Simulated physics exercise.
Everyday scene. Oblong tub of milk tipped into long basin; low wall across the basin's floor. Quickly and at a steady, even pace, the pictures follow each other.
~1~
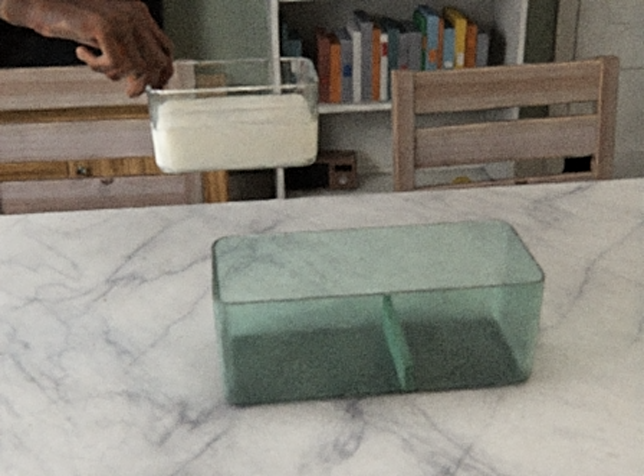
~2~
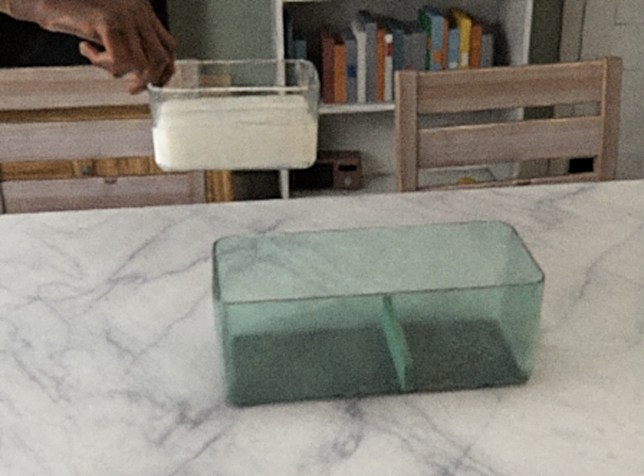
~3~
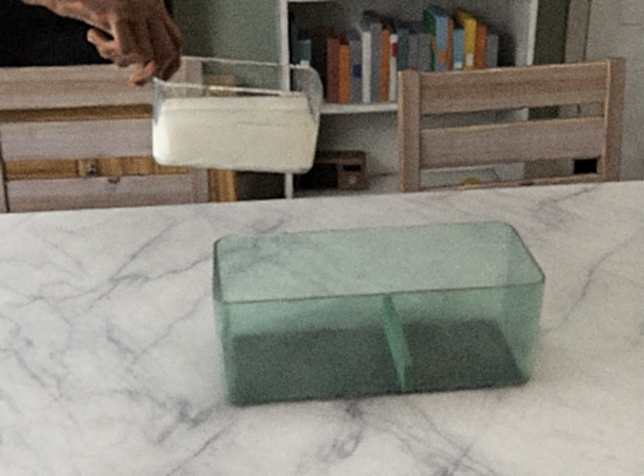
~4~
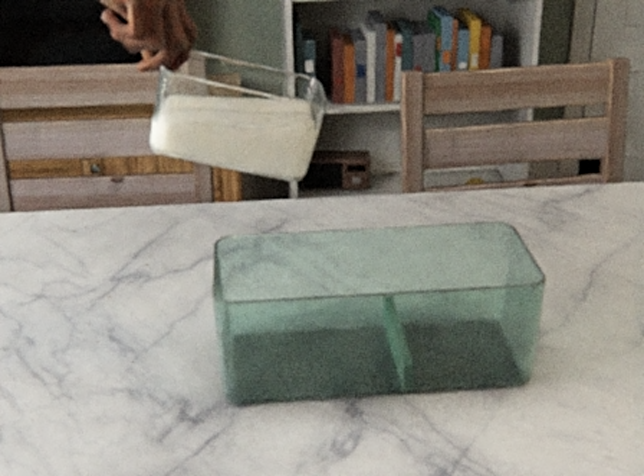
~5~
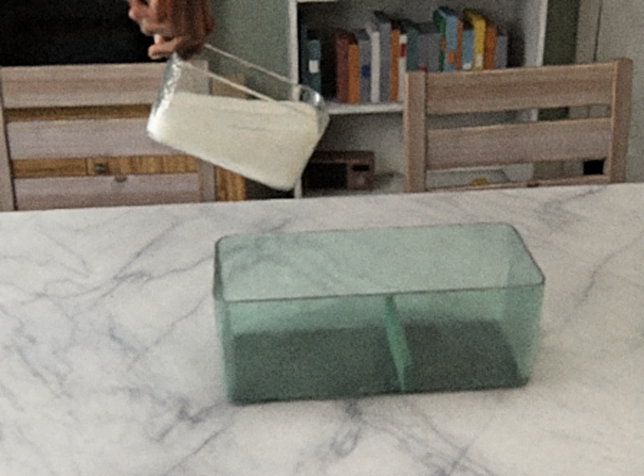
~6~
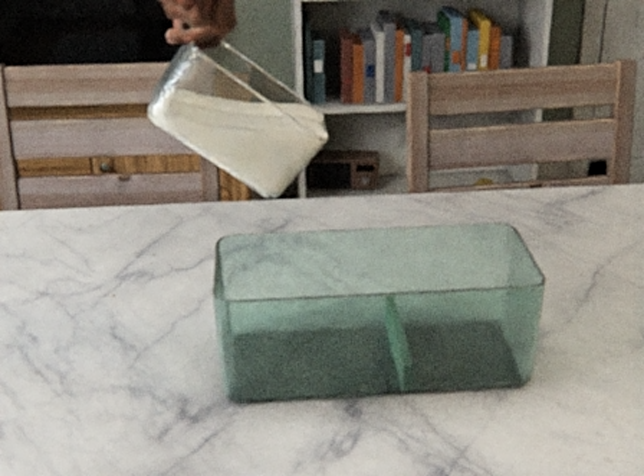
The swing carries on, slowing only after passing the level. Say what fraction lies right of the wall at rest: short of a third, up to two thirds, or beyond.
The amount right of the wall is going to stop below one third.
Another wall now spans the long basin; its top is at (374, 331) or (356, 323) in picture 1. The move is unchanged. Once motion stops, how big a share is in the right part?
Case 1: 40 %; case 2: 60 %.
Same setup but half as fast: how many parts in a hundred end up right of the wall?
Near 30 parts in a hundred.
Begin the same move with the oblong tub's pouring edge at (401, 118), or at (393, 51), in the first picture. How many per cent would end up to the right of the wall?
Try one: 75 %; try two: 75 %.
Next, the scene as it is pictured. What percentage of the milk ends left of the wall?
Close to 80 in a hundred.
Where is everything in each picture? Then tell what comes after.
In the first picture, it leans 0°; its right rim is at (314, 72); the milk meets the walls at (157, 113) and (310, 104); the long basin's rim runs from (213, 271) to (527, 250); the wall's top is at (397, 331).
In the second picture, it leans 2°; its right rim is at (315, 75); the milk meets the walls at (157, 111) and (312, 106).
In the third picture, it leans 7°; its right rim is at (319, 83); the milk meets the walls at (159, 109) and (313, 108).
In the fourth picture, it leans 15°; its right rim is at (323, 95); the milk meets the walls at (159, 107) and (315, 111).
In the fifth picture, it leans 26°; its right rim is at (325, 111); the milk meets the walls at (157, 103) and (318, 114).
In the sixth picture, it leans 39°; its right rim is at (323, 129); the milk meets the walls at (154, 95) and (324, 118); 1 per cent is over the edge.
A moment on, the oblong tub is tipped on its side and 23 per cent is still to pour, 24 is left of the wall and 0 right of it.
Next, the oblong tub is tipped right over and 6 per cent is still to pour, 81 is left of the wall and 6 right of it.
Then the oblong tub is tipped right over and 1 per cent is still to pour, 77 is left of the wall and 15 right of it.
Later the oblong tub is tipped right over and 0 per cent is still to pour, 80 is left of the wall and 17 right of it.
In the end 79 per cent lies left of the wall, 17 right of it and 3 outside.
